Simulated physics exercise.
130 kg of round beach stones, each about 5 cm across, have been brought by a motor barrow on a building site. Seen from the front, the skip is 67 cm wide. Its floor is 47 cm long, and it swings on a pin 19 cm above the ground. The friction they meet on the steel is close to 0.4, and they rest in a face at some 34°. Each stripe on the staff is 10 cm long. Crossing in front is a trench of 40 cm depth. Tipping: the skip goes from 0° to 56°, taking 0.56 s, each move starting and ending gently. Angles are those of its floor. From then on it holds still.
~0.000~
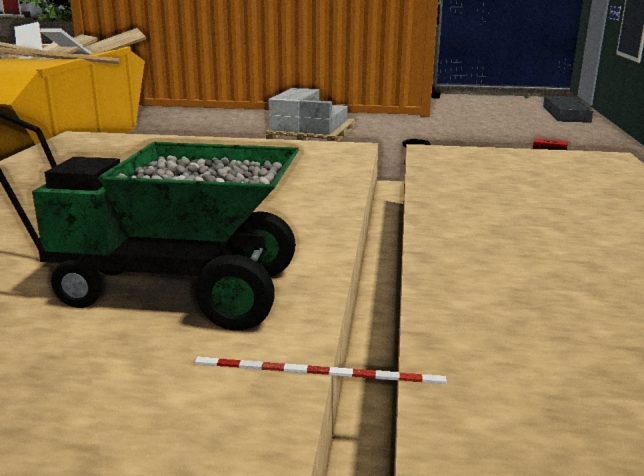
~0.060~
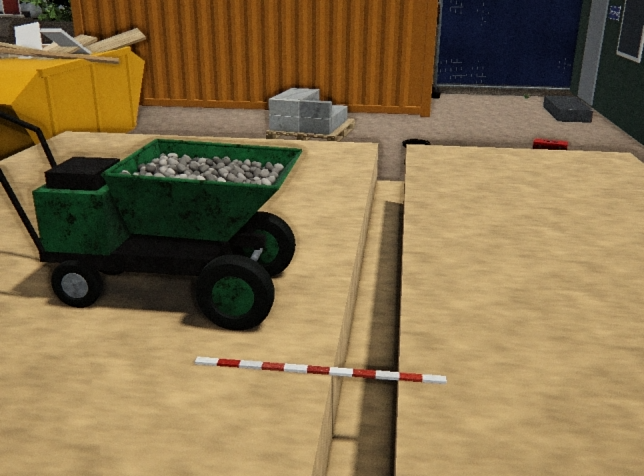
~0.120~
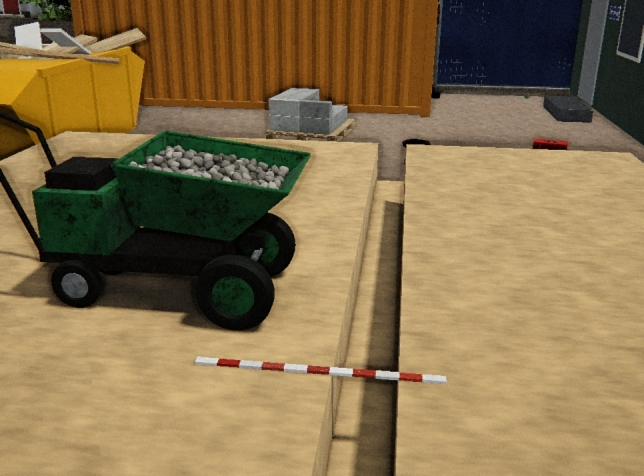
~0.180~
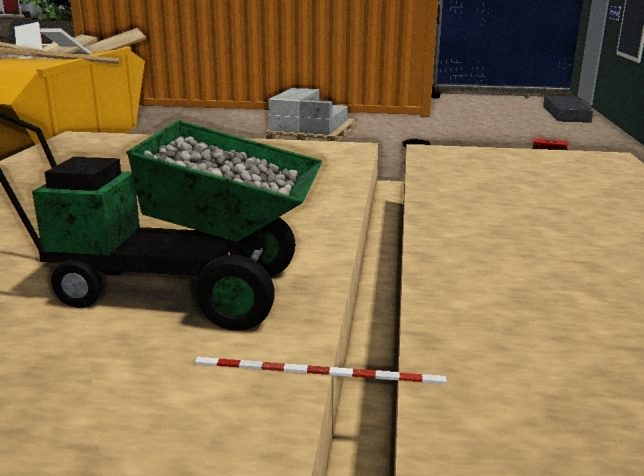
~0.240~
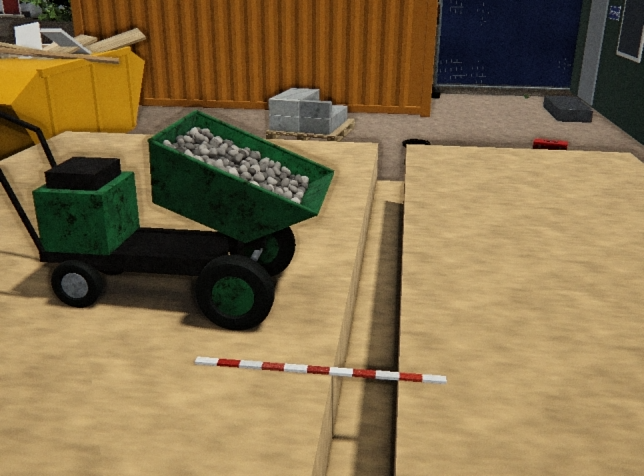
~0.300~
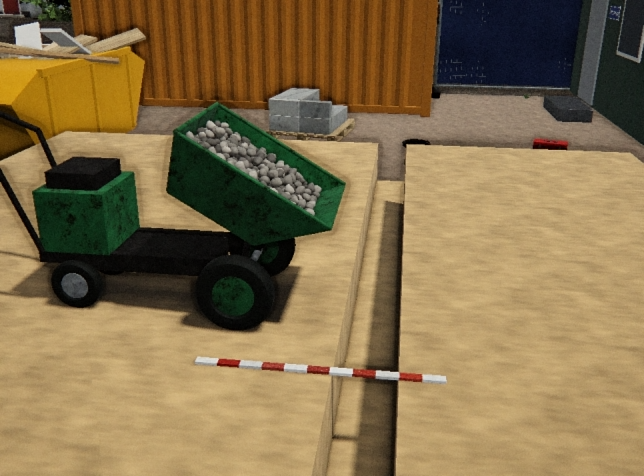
The green skip of a motor barrow, loaded with grey stones, starts out level and tilts steadily steeper, its rear rising and its front lip lowering toward the right, while the wheels stay still beside a narrow trench.
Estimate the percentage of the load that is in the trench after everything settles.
Roughly 41 per cent of the load.
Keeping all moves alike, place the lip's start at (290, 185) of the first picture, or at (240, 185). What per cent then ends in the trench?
Roughly 30 percent for the first, and 60 percent for the second.
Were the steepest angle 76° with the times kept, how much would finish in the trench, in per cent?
Then about 40 per cent.
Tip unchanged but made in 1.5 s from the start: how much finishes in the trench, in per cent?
Close to 60 percent, then.
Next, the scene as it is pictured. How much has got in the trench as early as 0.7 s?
Something like 10 in a hundred.
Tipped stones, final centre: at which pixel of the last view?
The middle should be near (413, 309).
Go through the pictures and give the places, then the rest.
In the first frame, the skip is at 0°, its lip at (274, 187); the top of the load is at (199, 167).
The second frame shows lip at (278, 188), floor tilted 2°, highest stones at (191, 164); the stones move at 0.4 m/s on average.
The third frame shows lip at (288, 193), floor tilted 7°, highest stones at (184, 157); the stones move at 0.8 m/s on average.
The fourth frame shows lip at (302, 202), floor tilted 14°, highest stones at (183, 146); the stones move at 1.1 m/s on average.
The fifth frame shows lip at (317, 214), floor tilted 22°, highest stones at (195, 137); the stones move at 1.3 m/s on average.
The sixth frame shows lip at (331, 229), floor tilted 31°, highest stones at (212, 131); the stones move at 1.4 m/s on average.
After 0.4 s the floor is at 47°; 100 % in the skip; the foremost stones are at (331, 238).
After 0.7 s the floor is at 56°; 90 % in the skip, 9 % in the trench, 1 % past the trench; the foremost stones are at (408, 292).
After 1.0 s the floor is at 56°; 42 % in the skip, 15 % in the trench, 43 % past the trench; the foremost stones are at (535, 328).
After 3.0 s the floor is at 56°; 13 % in the skip, 41 % in the trench, 46 % past the trench; the foremost stones are past the picture's edge.
